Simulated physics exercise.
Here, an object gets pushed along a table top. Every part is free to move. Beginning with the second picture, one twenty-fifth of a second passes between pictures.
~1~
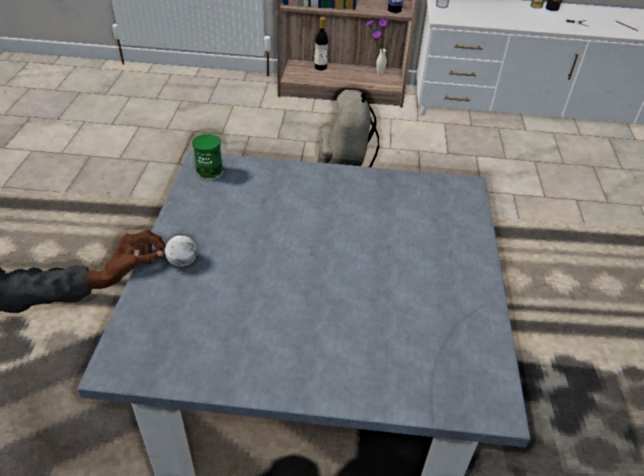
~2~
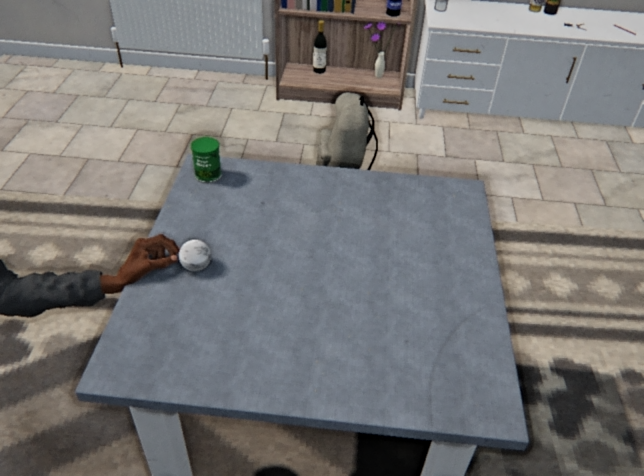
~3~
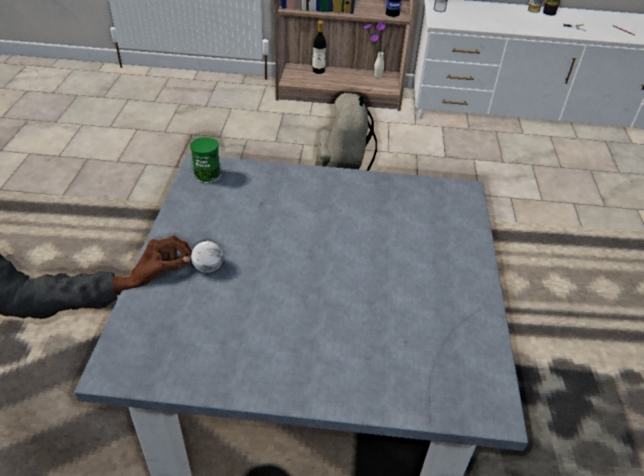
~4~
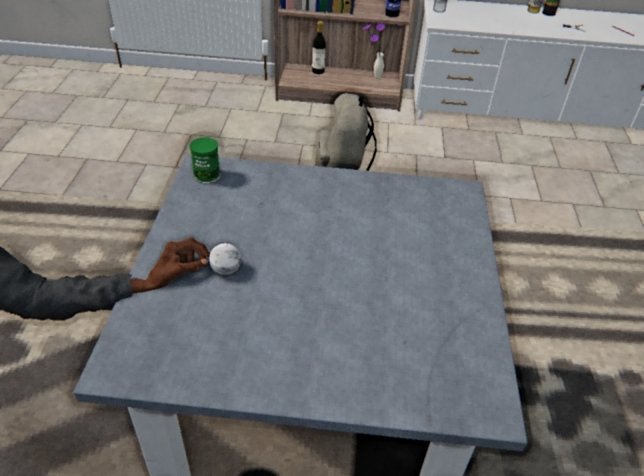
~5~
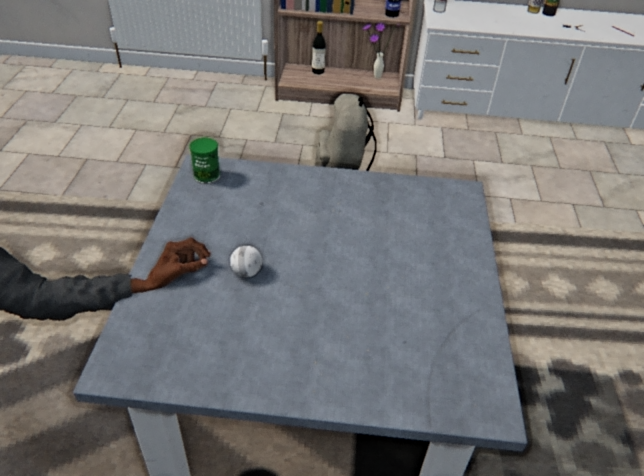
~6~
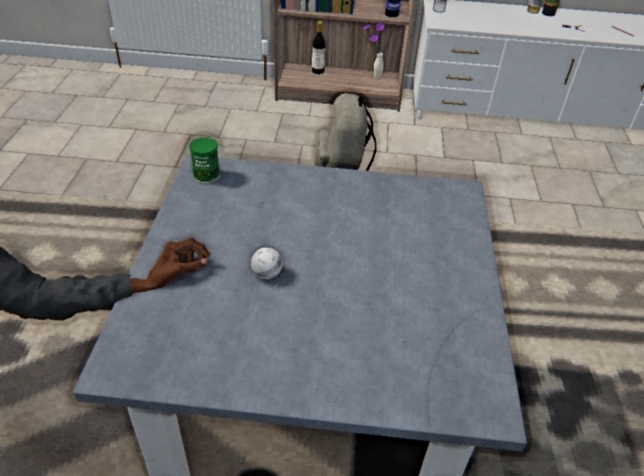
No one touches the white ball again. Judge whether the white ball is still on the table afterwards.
It is no longer on the table.
Then, 0.30 s after the last picture, white ball rolled well along near (416, 278).
Then, 0.70 s after the last picture, white ball now off the table.
By the end, off the table, white ball.
